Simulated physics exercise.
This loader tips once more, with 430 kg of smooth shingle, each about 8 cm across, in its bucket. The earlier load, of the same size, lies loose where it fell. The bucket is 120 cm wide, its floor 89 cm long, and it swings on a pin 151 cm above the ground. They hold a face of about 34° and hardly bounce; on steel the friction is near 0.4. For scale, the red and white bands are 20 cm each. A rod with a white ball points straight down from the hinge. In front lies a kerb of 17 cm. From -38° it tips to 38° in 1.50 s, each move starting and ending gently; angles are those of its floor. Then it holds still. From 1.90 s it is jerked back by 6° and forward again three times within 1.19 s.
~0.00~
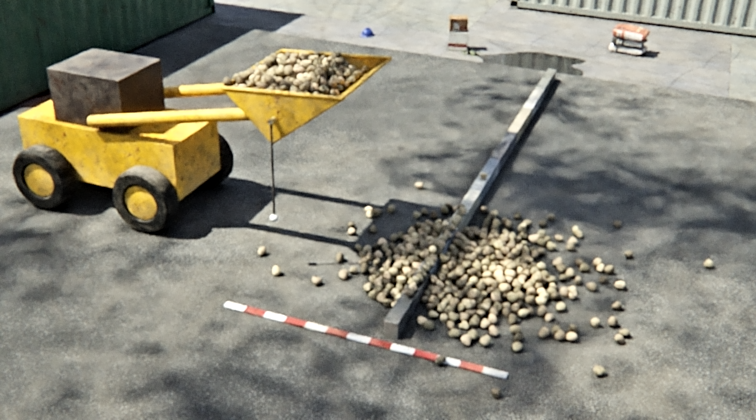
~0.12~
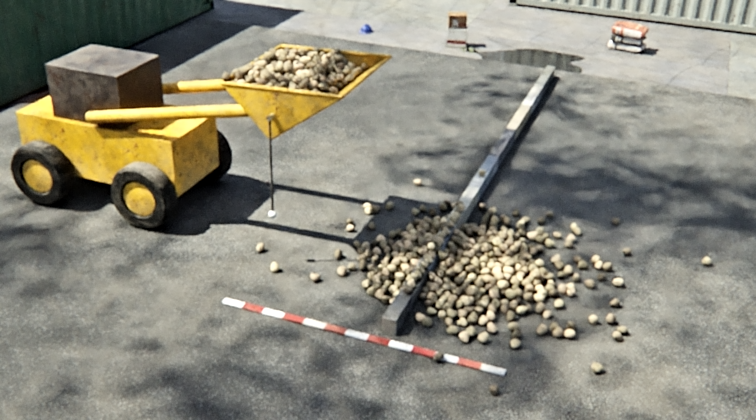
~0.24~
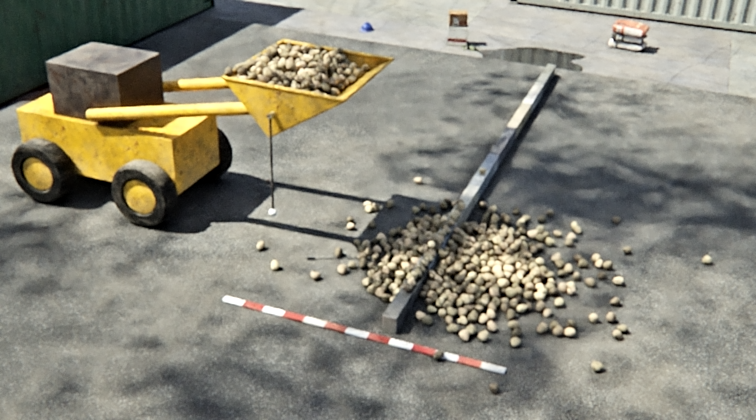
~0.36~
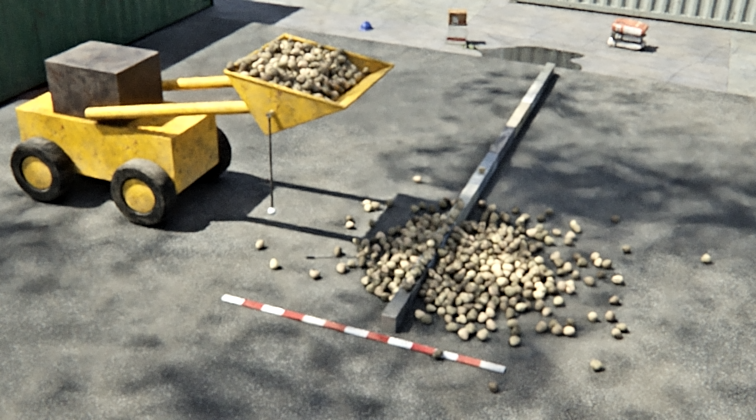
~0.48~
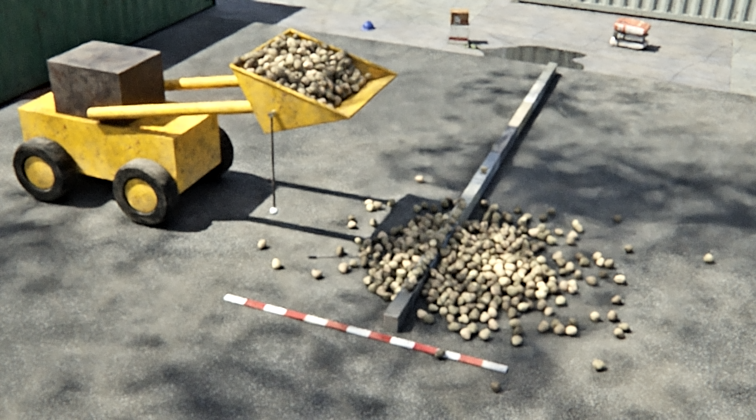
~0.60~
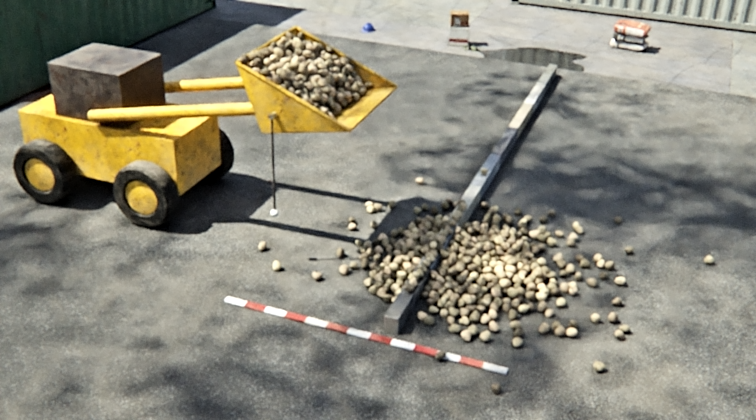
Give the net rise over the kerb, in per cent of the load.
Some 5 per cent is added.
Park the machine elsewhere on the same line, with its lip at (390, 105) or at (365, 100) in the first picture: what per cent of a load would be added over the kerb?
Near 45 per cent from the first place, 15 from the second.
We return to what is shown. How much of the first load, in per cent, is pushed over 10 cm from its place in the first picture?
Roughly 5 per cent of them.
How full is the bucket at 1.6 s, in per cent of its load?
About 35 per cent.
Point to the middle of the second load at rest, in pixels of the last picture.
Their middle is at about (395, 240).
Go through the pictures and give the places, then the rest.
Lip at (343, 99), floor tilted -38°, highest stones at (309, 61). The earlier load is highest near (430, 253), 23 cm above ground level, 32 % on this side of the kerb, 68 % over the kerb, in the first picture.
Lip at (343, 97), floor tilted -37°, highest stones at (305, 56); the stones move at 0.1 m/s on average, in the second picture.
Lip at (345, 101), floor tilted -33°, highest stones at (288, 53); the stones move at 0.2 m/s on average, in the third picture.
Lip at (346, 108), floor tilted -27°, highest stones at (281, 48); the stones move at 0.2 m/s on average, in the fourth picture.
The bucket is at -20°, its lip at (350, 118); the top of the load is at (285, 45); the stones move at 0.3 m/s on average, in the fifth picture.
Lip at (350, 131), floor tilted -11°, highest stones at (286, 43); the stones move at 0.3 m/s on average, in the sixth picture.
After 1.1 s the floor is at 26°; in per cent of one load, 99 in the bucket, 33 on this side of the kerb, 68 over the kerb; the foremost stones are at (631, 303).
After 1.6 s the floor is at 38°; in per cent of one load, 36 in the bucket, 96 on this side of the kerb, 68 over the kerb; the foremost stones are at (631, 303).
After 3.5 s the floor is at 38°; in per cent of one load, 0 in the bucket, 126 on this side of the kerb, 74 over the kerb; the foremost stones are at (631, 303).
After 6.2 s the floor is at 38°; in per cent of one load, 0 in the bucket, 126 on this side of the kerb, 74 over the kerb; the foremost stones are at (631, 303). Net gain over the kerb, 5.
